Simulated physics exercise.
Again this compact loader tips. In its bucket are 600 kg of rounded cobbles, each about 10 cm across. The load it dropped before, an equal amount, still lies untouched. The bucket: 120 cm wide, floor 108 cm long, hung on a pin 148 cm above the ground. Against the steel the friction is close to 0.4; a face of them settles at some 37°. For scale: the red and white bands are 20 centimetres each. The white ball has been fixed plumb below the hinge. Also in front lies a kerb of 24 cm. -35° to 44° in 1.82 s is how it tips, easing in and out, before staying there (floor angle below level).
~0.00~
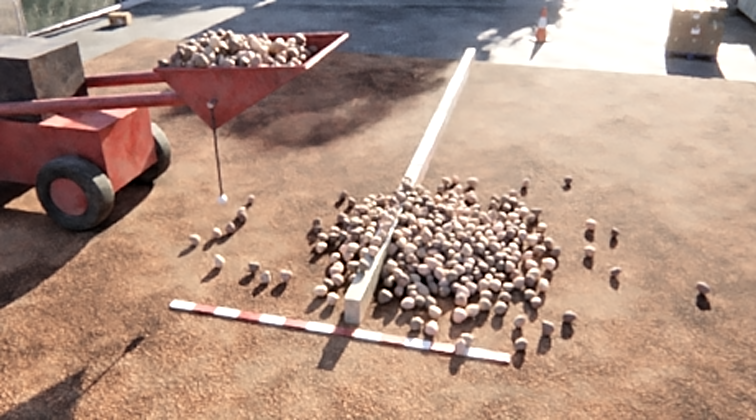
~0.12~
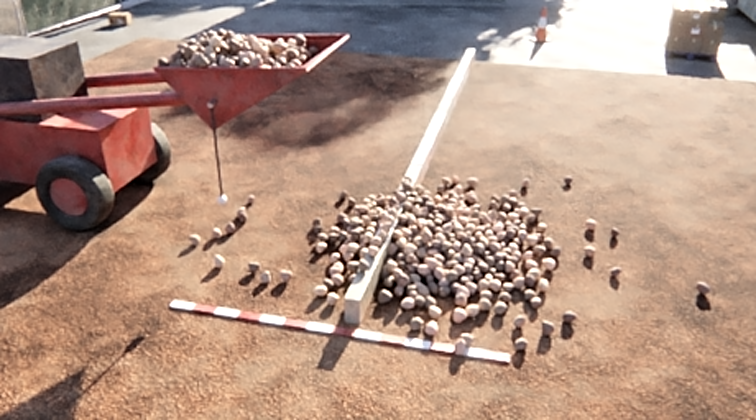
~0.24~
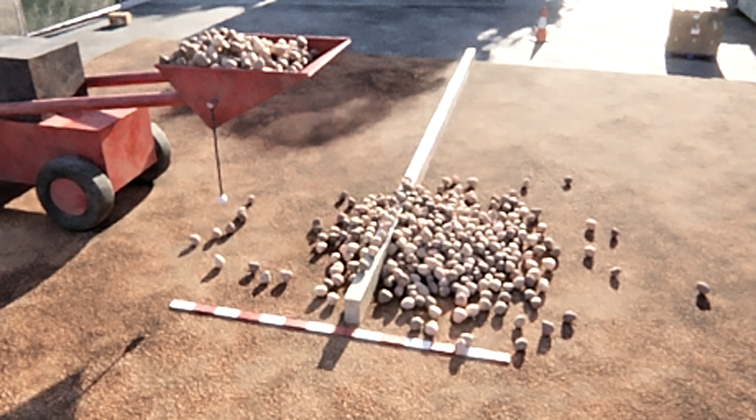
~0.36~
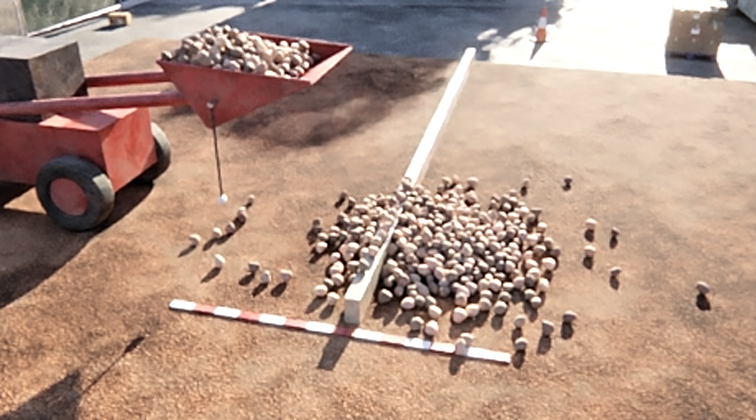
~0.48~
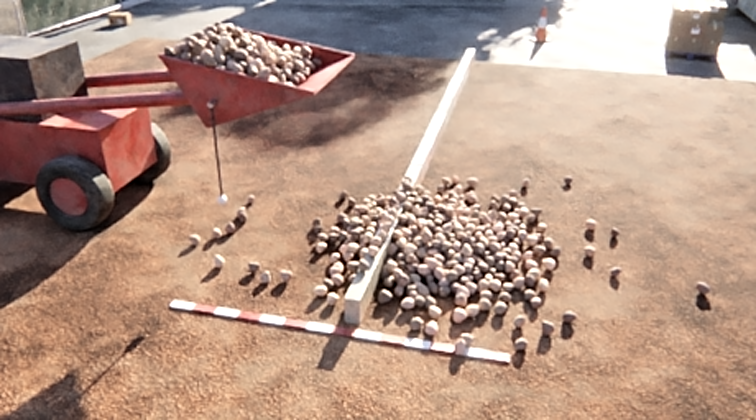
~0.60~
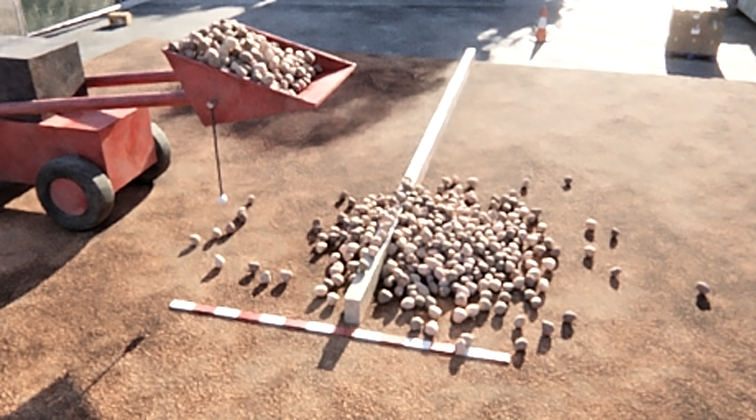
The red bucket of a compact loader at the upper left, heaped with rounded pale cobbles, slowly tilts, its right-hand lip lowering and its back rising, while the cobbles shift slightly inside it. Seen from above, a sunlit brown dirt yard holds a pale kerb, a spread pile of cobbles around it, and a red-and-white banded bar in front. The loader's body, the cobbles on the ground and the view stay still.
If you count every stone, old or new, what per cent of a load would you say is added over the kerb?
I would say about 0 per cent.
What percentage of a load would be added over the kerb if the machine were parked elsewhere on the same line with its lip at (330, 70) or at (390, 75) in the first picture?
Near 10 in a hundred first, near 85 in a hundred second.
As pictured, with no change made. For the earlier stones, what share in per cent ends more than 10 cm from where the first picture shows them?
The answer is about 5 per cent.
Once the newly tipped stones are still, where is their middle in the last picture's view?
Their middle rests near (345, 222).
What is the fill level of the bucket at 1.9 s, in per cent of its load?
Roughly 20 per cent of its load.
After 1.4 s the floor is at 31°; in per cent of one load, 93 in the bucket, 26 on this side of the kerb, 81 over the kerb; the foremost stones are at (599, 248).
After 1.9 s the floor is at 44°; in per cent of one load, 21 in the bucket, 98 on this side of the kerb, 81 over the kerb; the foremost stones are at (599, 248).
After 2.3 s the floor is at 44°; in per cent of one load, 0 in the bucket, 119 on this side of the kerb, 82 over the kerb; the foremost stones are at (599, 248).
After 5.1 s the floor is at 44°; in per cent of one load, 0 in the bucket, 119 on this side of the kerb, 82 over the kerb; the foremost stones are at (599, 248). Net gain over the kerb, 0.
